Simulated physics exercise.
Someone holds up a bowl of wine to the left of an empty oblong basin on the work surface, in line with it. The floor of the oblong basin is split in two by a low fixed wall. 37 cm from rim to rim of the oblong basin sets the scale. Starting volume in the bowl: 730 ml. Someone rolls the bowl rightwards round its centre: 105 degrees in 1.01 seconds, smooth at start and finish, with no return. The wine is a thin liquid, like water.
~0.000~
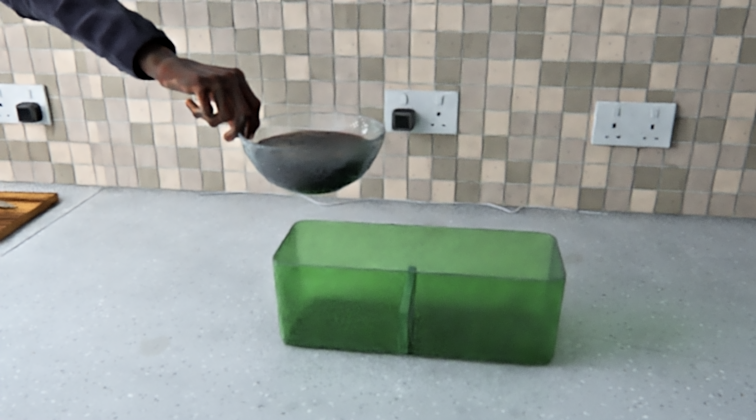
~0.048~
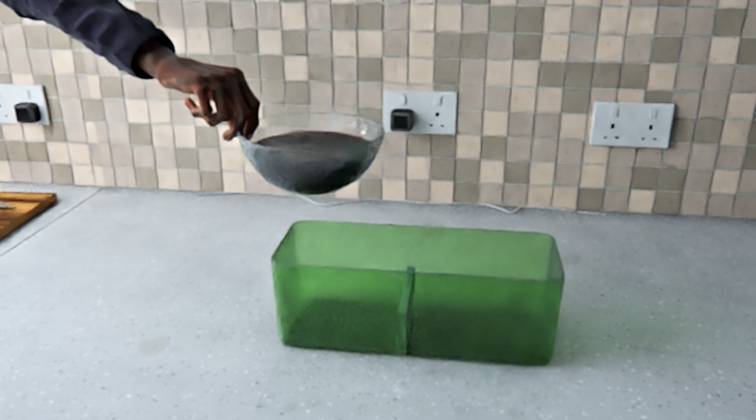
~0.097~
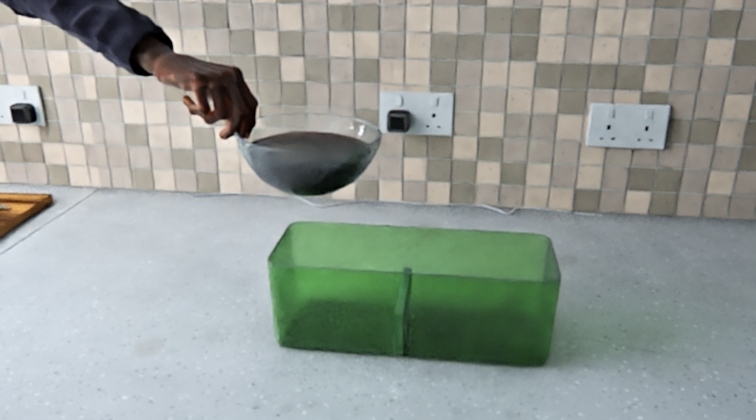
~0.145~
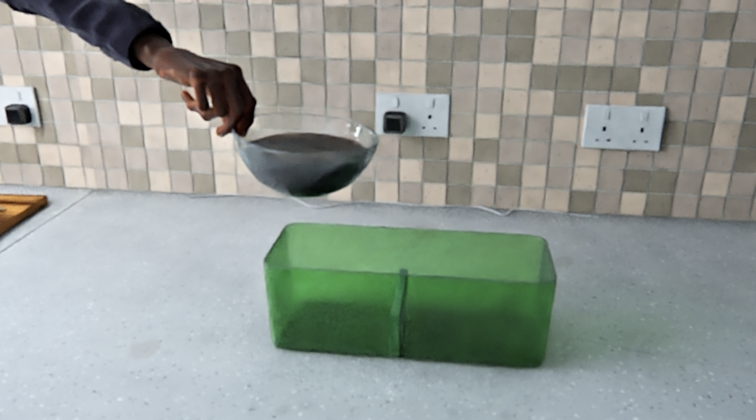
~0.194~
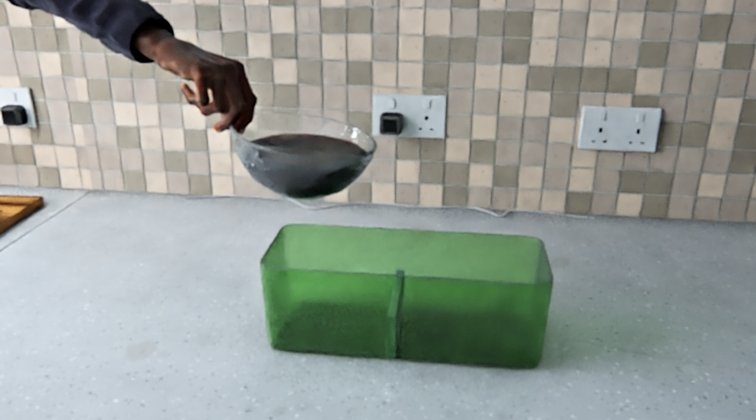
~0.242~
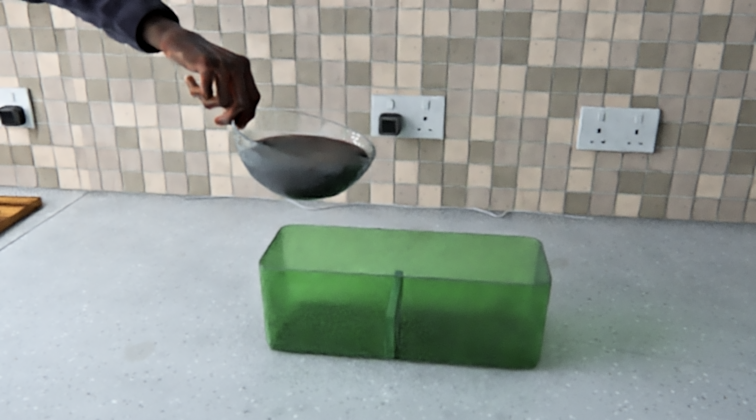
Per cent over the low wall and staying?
62 per cent.
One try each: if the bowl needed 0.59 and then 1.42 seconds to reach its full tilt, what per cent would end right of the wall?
The first try gives 50 percent and the second 70 percent.
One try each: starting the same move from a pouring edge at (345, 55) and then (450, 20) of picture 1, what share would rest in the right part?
Try 1: 35 %; try 2: 90 %.
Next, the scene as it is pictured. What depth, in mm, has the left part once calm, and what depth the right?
On the left it stands about 12 mm, on the right about 18 mm.
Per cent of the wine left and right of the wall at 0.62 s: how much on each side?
About 3 left, about 30 right.
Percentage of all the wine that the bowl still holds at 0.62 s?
Around 32 percent.
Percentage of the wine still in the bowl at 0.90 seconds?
Remaining share: Approx. 0 %.
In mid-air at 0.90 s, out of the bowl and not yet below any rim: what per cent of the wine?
Around 1 per cent of the liquid is in flight.
Then, 0.62 s in, the tilt is 71° and 32 per cent is still to pour, 3 is left of the wall and 29 right of it.
Then, 0.90 s in, the tilt is 102° and 0 per cent is still to pour, 37 is left of the wall and 61 right of it.
Then, 1.19 s in, the tilt is 105° and 0 per cent is still to pour, 38 is left of the wall and 62 right of it.
Then, 1.51 s in, the tilt is 105° and 0 per cent is still to pour, 38 is left of the wall and 62 right of it.
Finally, 38 per cent lies left of the wall, 62 right of it and 1 outside.
